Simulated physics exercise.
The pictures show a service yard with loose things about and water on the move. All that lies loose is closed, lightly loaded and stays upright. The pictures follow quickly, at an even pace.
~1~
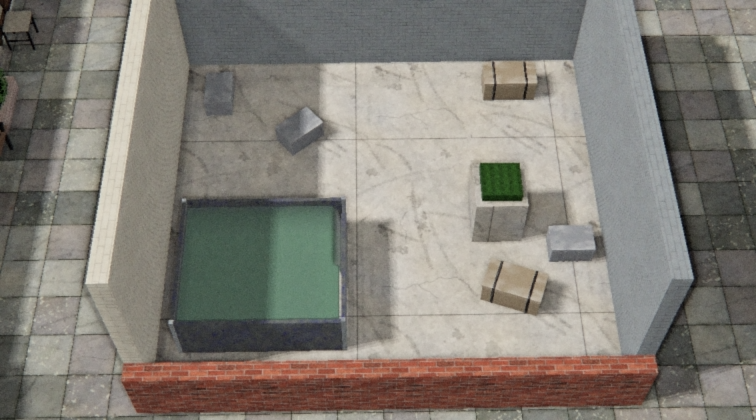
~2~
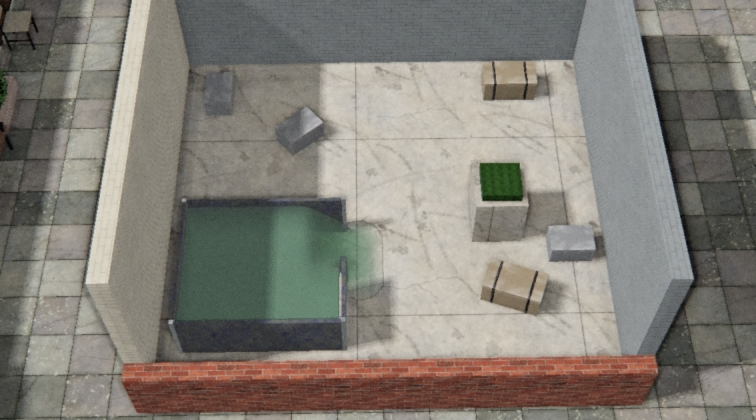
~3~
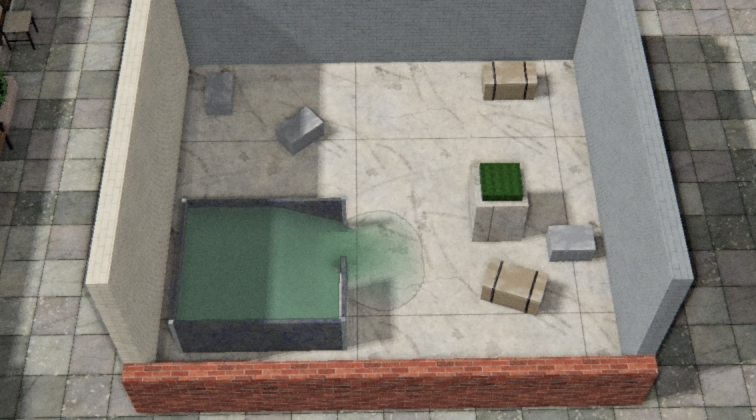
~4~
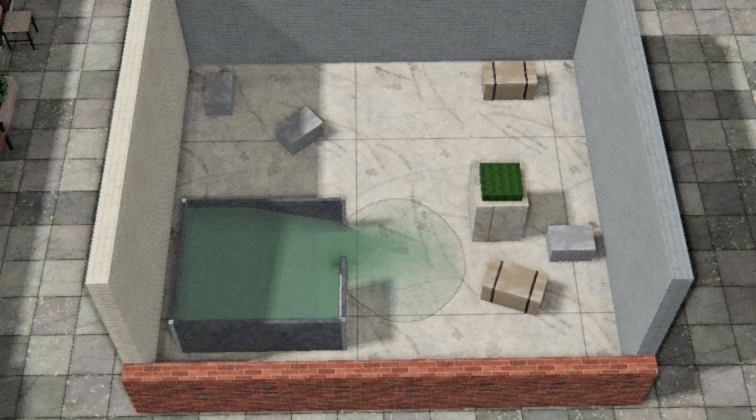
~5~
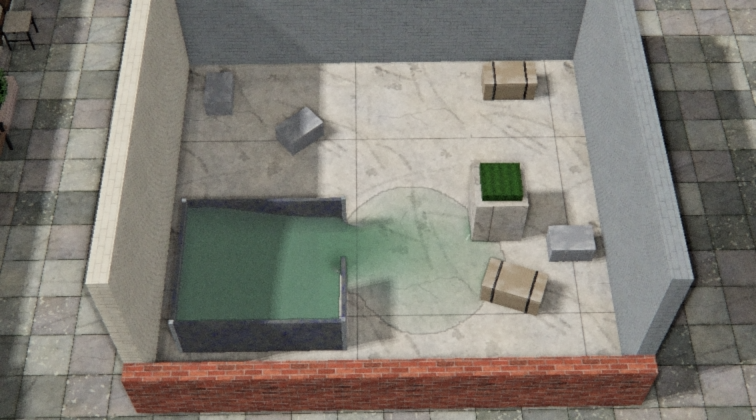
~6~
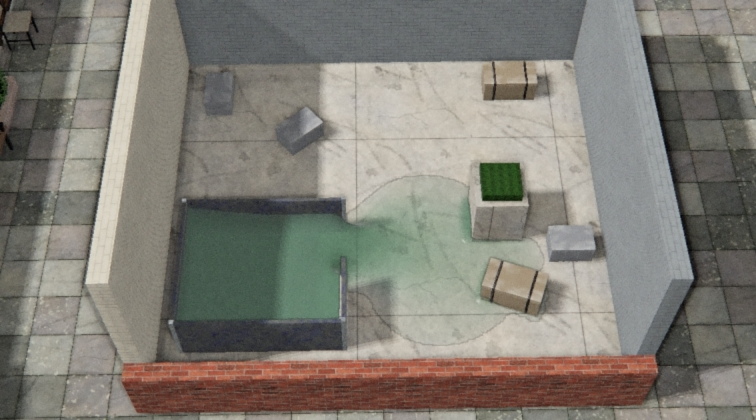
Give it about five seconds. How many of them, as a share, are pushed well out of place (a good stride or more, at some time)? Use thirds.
Share: One to two thirds.
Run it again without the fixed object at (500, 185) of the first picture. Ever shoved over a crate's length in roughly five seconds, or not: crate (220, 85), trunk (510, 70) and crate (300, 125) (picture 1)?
In that order: Less than that, moved that far, not that far.
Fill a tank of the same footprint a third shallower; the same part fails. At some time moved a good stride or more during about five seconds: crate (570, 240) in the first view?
My call: That far or more.
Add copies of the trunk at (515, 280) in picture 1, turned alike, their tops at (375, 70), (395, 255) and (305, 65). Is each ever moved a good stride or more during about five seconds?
As listed: Short of that, shifted that much, no.
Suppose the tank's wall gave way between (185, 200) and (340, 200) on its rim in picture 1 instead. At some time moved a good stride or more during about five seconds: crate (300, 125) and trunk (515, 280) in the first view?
In turn: Swept aside, never so far.
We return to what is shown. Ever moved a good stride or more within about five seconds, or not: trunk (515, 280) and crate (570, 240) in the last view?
In that order: Yes, swept aside.
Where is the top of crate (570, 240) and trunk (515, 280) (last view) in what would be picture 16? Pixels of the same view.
Near (573, 208) and (577, 304).
A moment on, 0 of 5 are well off their spots; 0 afloat.
Next, 1 of 5 are well off their spots; 0 afloat.
Later, 2 of 5 are well off their spots; 3 afloat.
In the end, 2 of 5 are well off their spots, and 2 have been at some point; 3 afloat.
